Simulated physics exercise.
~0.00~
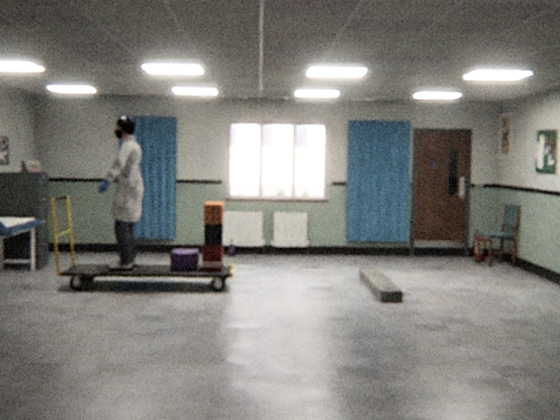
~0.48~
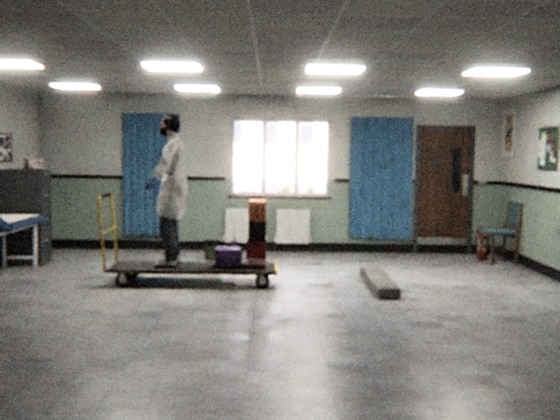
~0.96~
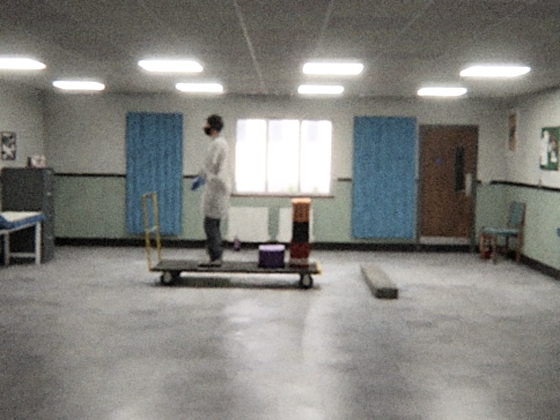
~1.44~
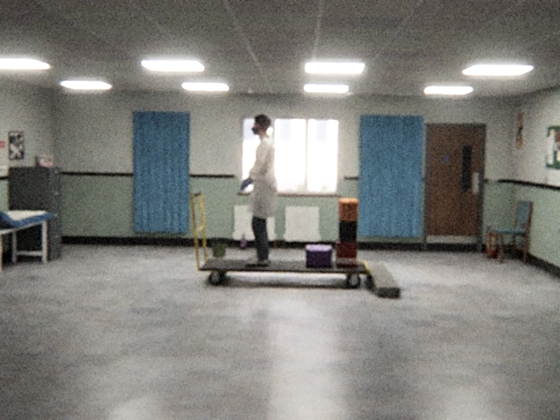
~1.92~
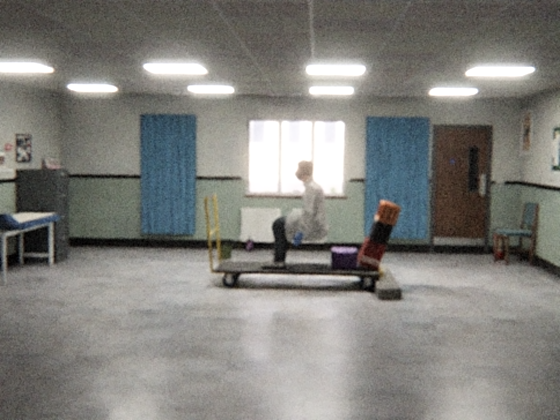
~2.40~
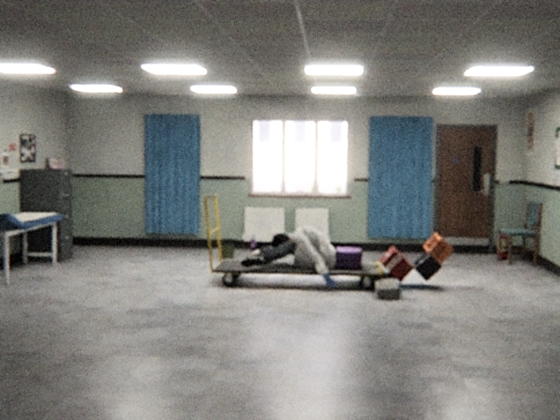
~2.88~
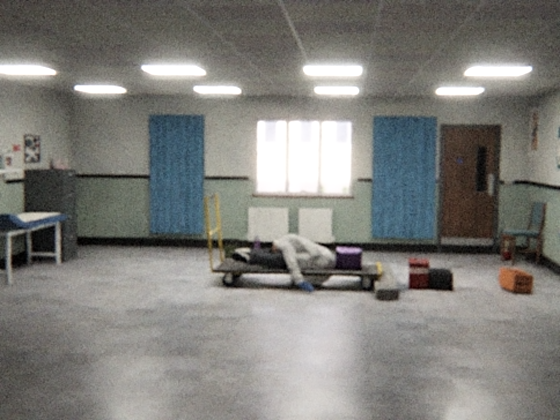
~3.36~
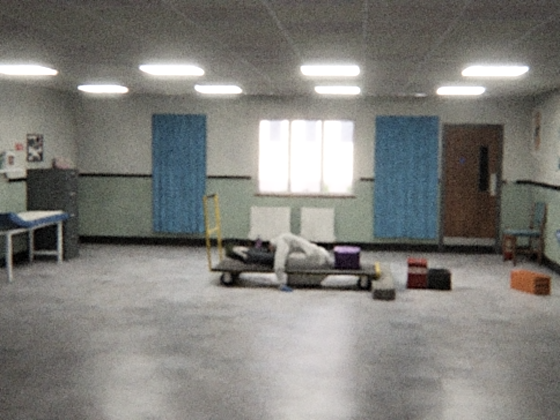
A person riding a trolley collapses onto it as it hits a kerb, spilling three boxes.
